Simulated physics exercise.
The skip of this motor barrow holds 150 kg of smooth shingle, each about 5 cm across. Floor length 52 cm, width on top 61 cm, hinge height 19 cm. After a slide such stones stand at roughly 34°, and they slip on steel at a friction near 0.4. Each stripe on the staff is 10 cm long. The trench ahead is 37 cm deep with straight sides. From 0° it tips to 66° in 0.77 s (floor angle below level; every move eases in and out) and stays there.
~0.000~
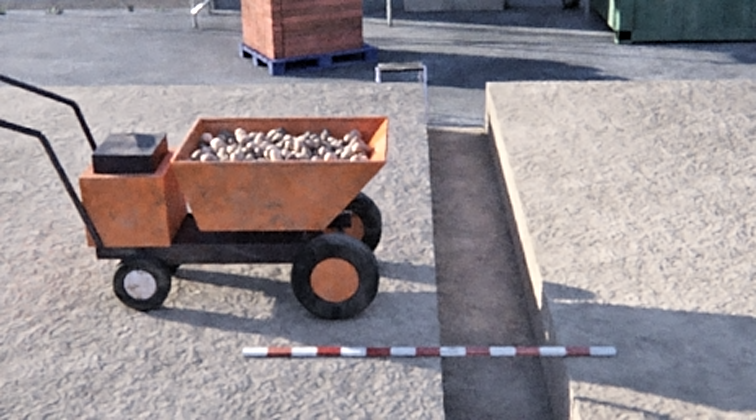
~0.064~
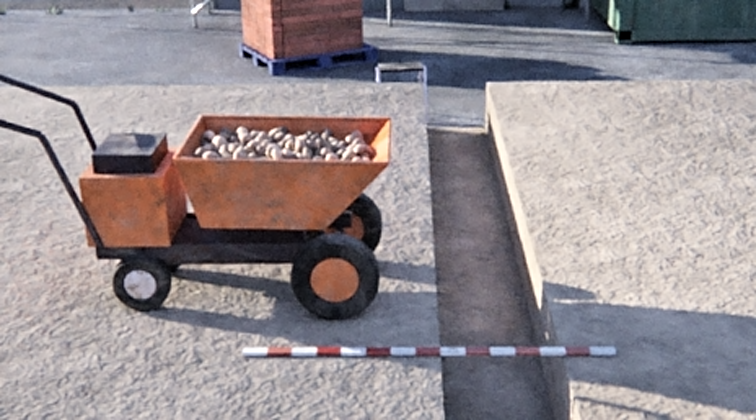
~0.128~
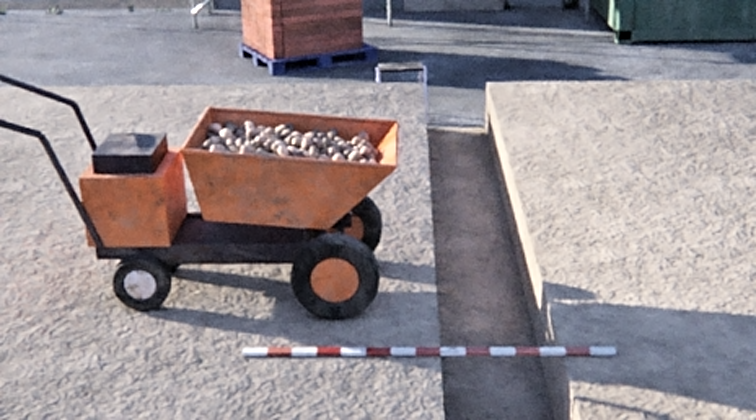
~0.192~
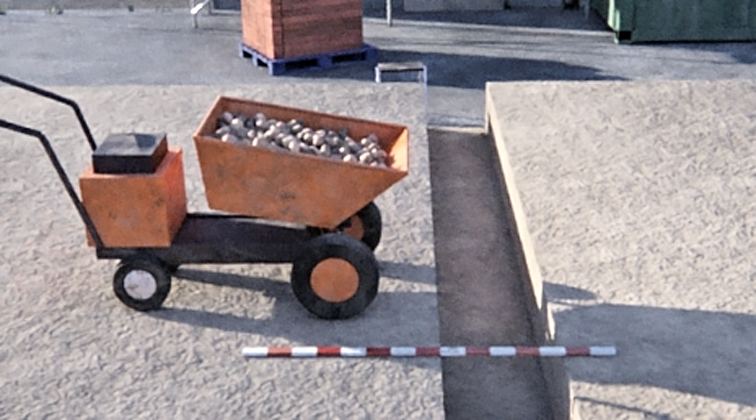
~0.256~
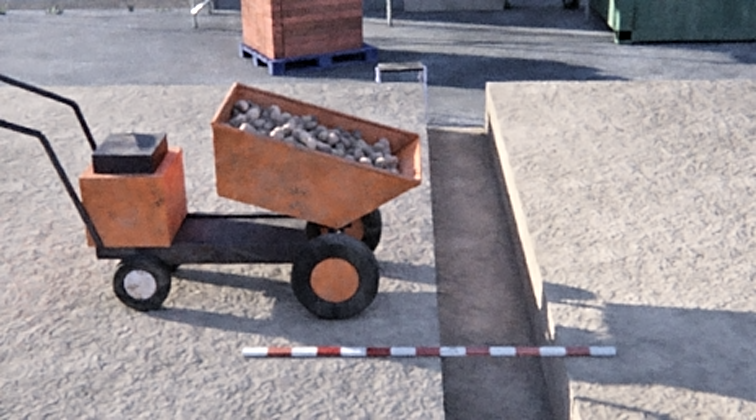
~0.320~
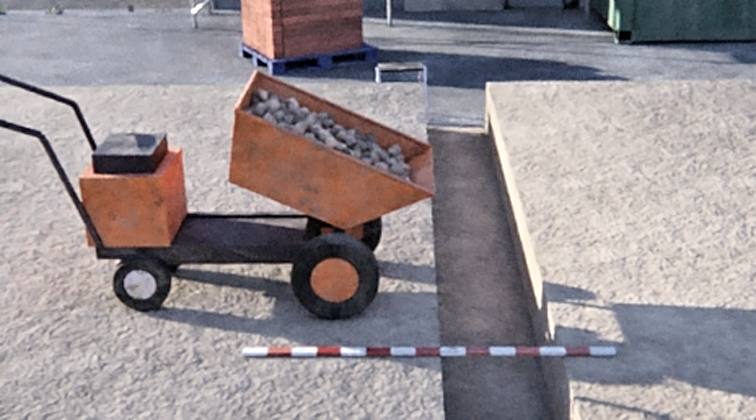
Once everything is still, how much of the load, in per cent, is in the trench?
Close to 82 in a hundred.
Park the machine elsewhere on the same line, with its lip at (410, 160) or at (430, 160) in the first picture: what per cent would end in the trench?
First some 60, then 40 per cent.
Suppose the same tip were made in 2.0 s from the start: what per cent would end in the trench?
In that case some 95 per cent.
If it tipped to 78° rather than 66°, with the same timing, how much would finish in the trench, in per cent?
Then about 95 per cent.
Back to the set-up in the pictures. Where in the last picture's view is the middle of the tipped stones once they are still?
Around (511, 343).
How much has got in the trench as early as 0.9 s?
About 30 per cent by then.
After 0.6 s the floor is at 56°; 100 % in the skip; the foremost stones are at (457, 225).
After 0.9 s the floor is at 66°; 72 % in the skip, 28 % in the trench; the foremost stones are at (545, 285).
After 1.2 s the floor is at 66°; 26 % in the skip, 57 % in the trench, 17 % past the trench; the foremost stones are at (685, 281).
After 3.2 s the floor is at 66°; 0 % in the skip, 82 % in the trench, 18 % past the trench; the foremost stones are past the picture's edge.
